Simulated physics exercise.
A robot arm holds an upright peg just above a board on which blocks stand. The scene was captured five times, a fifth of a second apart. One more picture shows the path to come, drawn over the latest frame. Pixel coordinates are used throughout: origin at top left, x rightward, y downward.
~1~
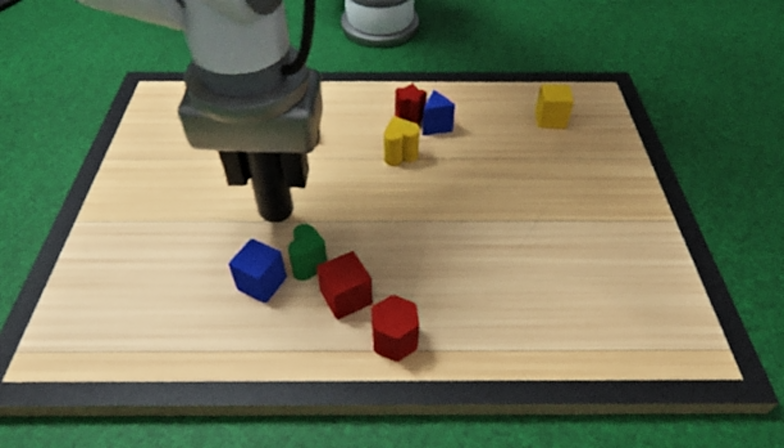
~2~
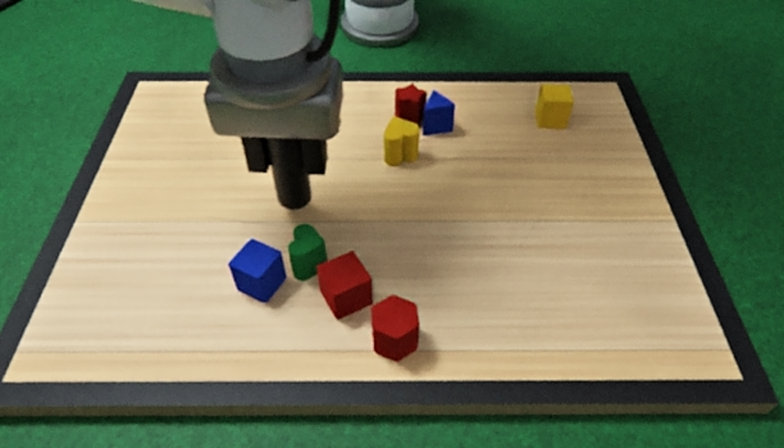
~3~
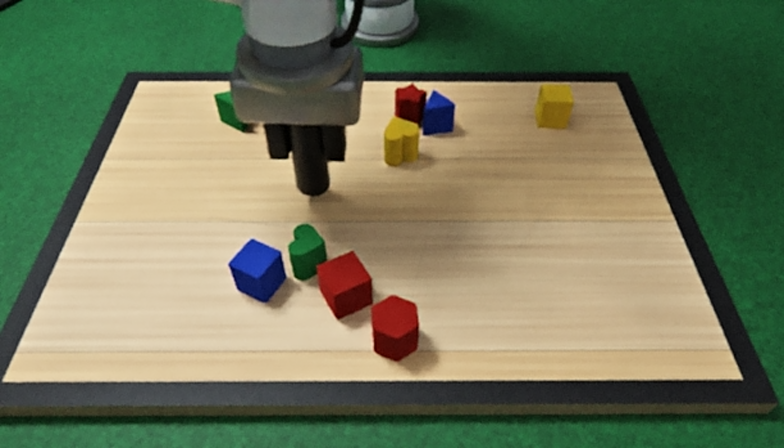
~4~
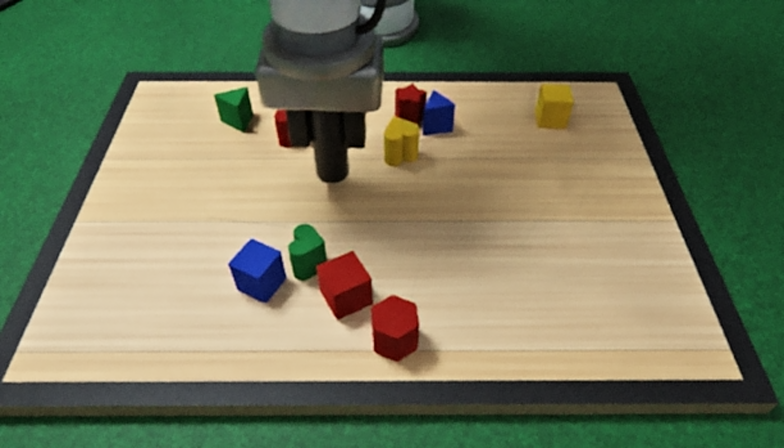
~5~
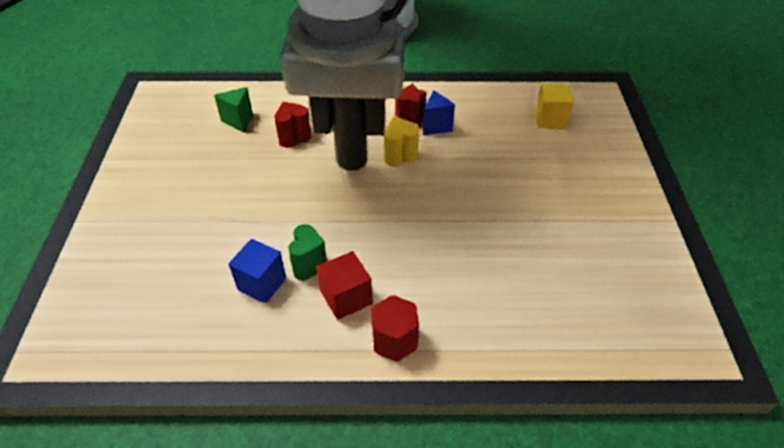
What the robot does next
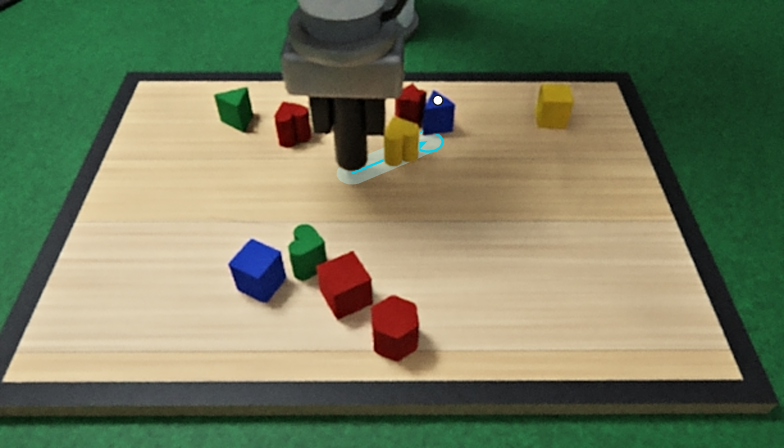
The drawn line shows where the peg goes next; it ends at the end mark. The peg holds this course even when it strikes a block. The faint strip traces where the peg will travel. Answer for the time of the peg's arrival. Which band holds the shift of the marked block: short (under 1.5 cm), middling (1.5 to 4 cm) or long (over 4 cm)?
Travel: Within 1.5 cm.
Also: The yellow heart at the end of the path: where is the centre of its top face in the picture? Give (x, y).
When the path ends, it will be at (458, 111).
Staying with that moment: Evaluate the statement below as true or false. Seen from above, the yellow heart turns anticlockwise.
The claim holds.
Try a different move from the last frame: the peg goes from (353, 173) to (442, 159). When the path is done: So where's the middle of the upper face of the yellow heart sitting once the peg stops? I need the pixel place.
My estimate: (441, 113).
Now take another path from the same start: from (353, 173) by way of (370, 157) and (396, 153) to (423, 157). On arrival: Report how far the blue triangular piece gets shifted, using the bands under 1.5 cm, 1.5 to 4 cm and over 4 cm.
Short, under 1.5 cm.
The line goes from (353, 173) directly to (427, 141); the dot is on the blue triangular piece.
The first path, step by step. Halfway along, peg (392, 145); yellow heart (423, 119).
At the end, peg (428, 129); yellow heart (458, 111), turned 35° anticlockwise; red star unmoved; blue triangular piece (442, 96).
